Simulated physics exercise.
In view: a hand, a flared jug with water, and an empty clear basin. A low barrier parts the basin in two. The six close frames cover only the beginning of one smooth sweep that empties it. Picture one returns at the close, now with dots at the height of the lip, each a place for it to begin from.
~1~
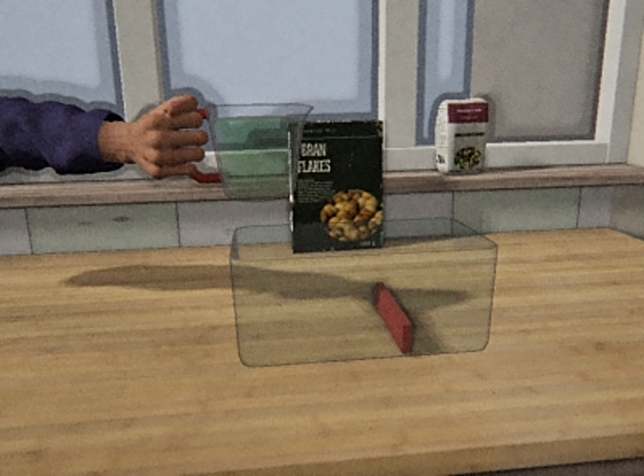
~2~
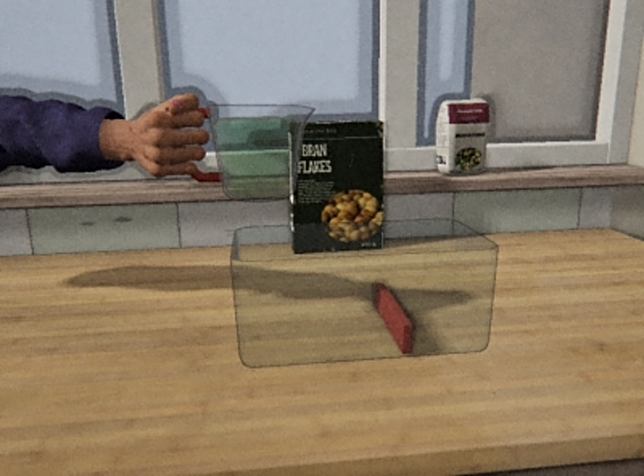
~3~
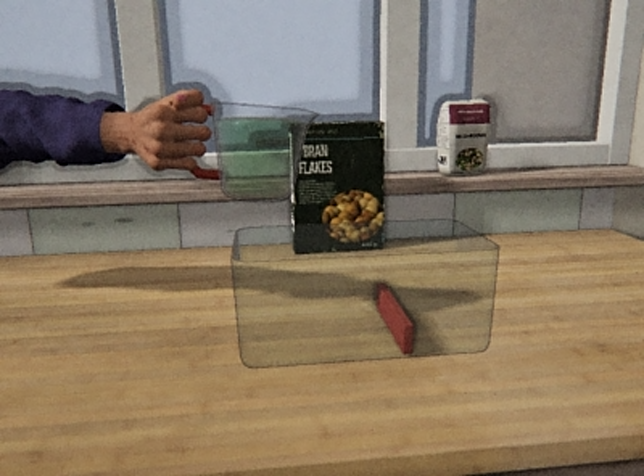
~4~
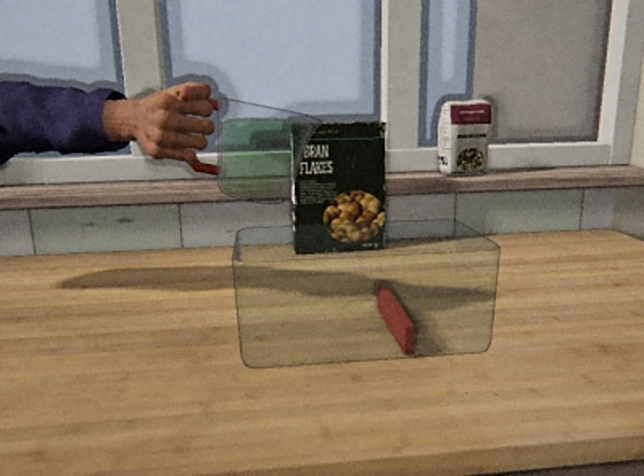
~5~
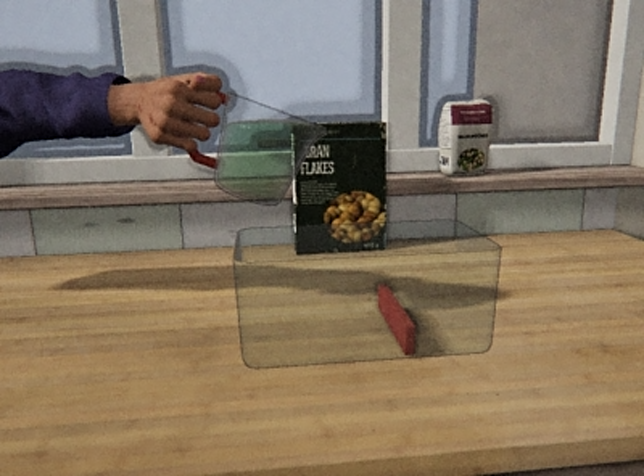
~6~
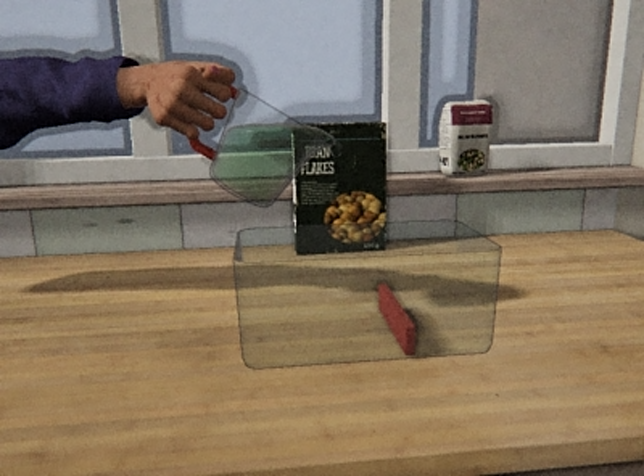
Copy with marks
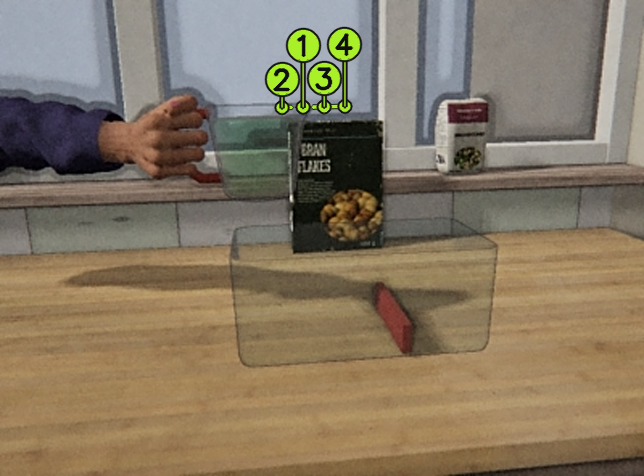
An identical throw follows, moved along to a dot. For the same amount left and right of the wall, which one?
I would pick spot 4.
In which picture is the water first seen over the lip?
In picture 6.
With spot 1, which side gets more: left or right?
The left one.
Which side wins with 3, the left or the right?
The left one.
On the marked copy, 1 at (303, 107); 2 at (282, 107); 3 at (324, 106); 4 at (344, 106).
If 1 is chosen, about 93 % ends left of the wall and 6 % right of it.
If 2 is chosen, about 92 % ends left of the wall and 7 % right of it.
If 3 is chosen, about 80 % ends left of the wall and 20 % right of it.
If 4 is chosen, about 46 % ends left of the wall and 53 % right of it.
